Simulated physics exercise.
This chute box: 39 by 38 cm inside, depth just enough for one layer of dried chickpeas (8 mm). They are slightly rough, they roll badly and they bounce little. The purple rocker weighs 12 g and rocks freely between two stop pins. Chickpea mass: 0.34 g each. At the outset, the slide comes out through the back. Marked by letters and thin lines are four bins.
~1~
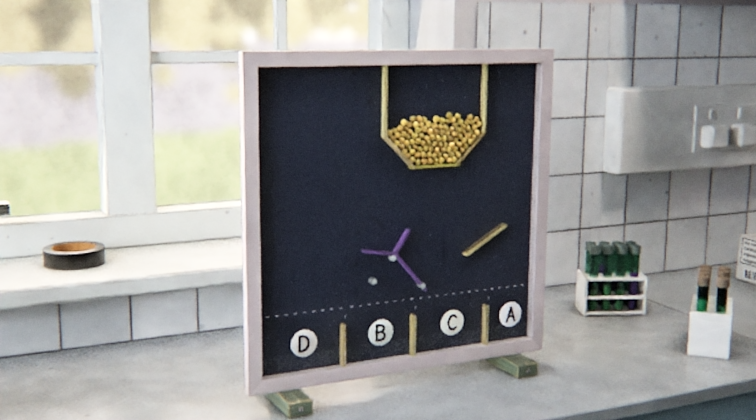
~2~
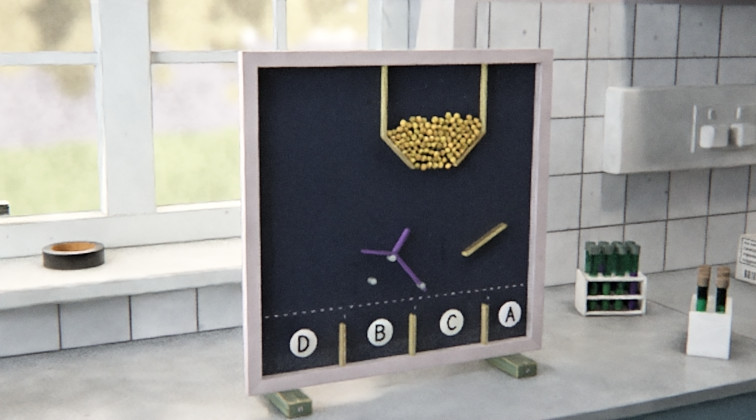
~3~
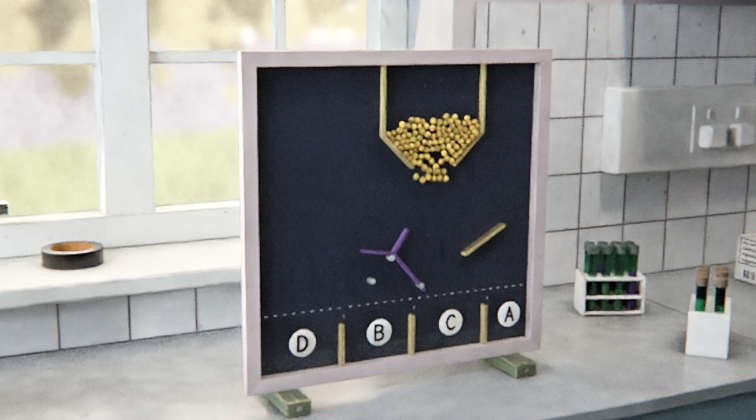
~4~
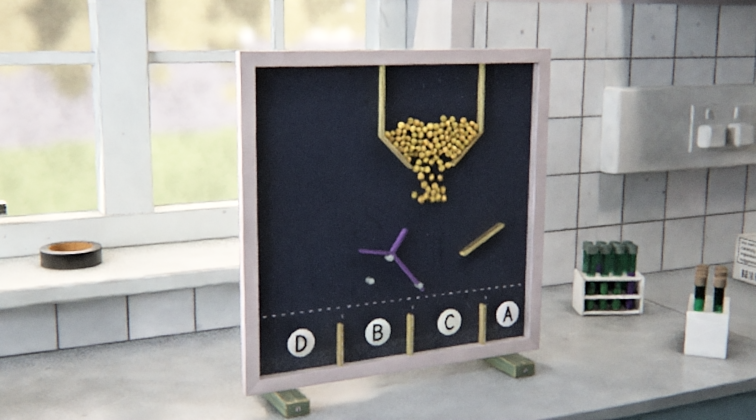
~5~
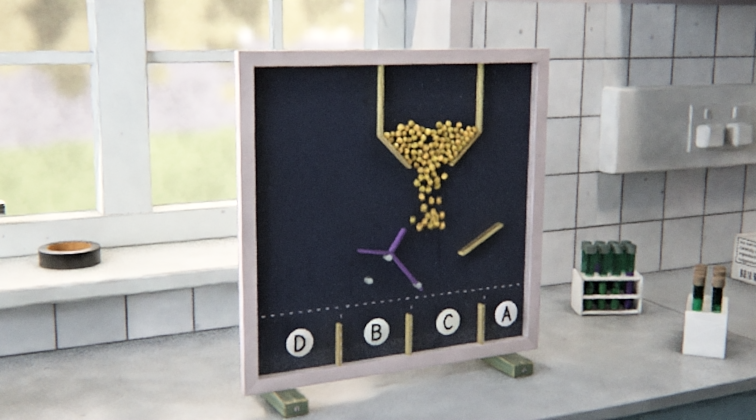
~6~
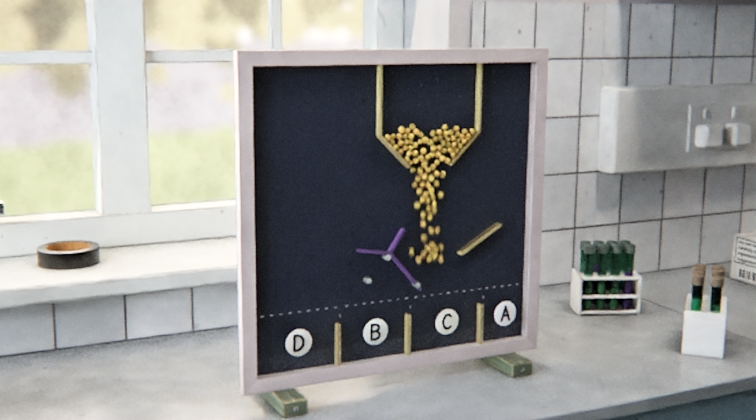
The clip opens on a dark upright box on a counter, its funnel full of small yellow balls above a purple three-armed piece. The balls begin dropping from the funnel's bottom in a small clump, then stretch into a thickening stream that passes beside the nearly motionless purple piece.
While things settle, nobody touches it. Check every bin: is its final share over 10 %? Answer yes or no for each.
Bin A: No, bin B: No, bin C: Yes, bin D: No.
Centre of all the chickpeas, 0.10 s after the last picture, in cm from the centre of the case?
Right by about 5 cm and below by about 3 cm.
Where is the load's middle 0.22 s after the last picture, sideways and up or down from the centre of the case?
Offset approx. 6 cm right, 12 cm below.
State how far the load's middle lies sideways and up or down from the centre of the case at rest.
Some 7 cm right and 16 cm below.
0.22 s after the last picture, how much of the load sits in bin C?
60 per cent.
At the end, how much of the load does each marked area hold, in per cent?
Bin A: 0; bin B: 0; bin C: 100; bin D: 0.
Then, 0.10 s later than the last picture, the chickpeas' middle is 5 cm right of and 3 cm below the centre; C 25 %; purple rocker right end down 34°.
Then, 0.22 s later than the last picture, the chickpeas' middle is 6 cm right of and 12 cm below the centre; C 60 %; purple rocker right end down 34°.
Then, 0.45 s later than the last picture, the chickpeas' middle is 7 cm right of and 16 cm below the centre; C 100 %; purple rocker right end down 34°.
At rest 1.4 s after the last picture, A 0 %, B 0 %, C 100 %, D 0 %; purple rocker right end down 34°.
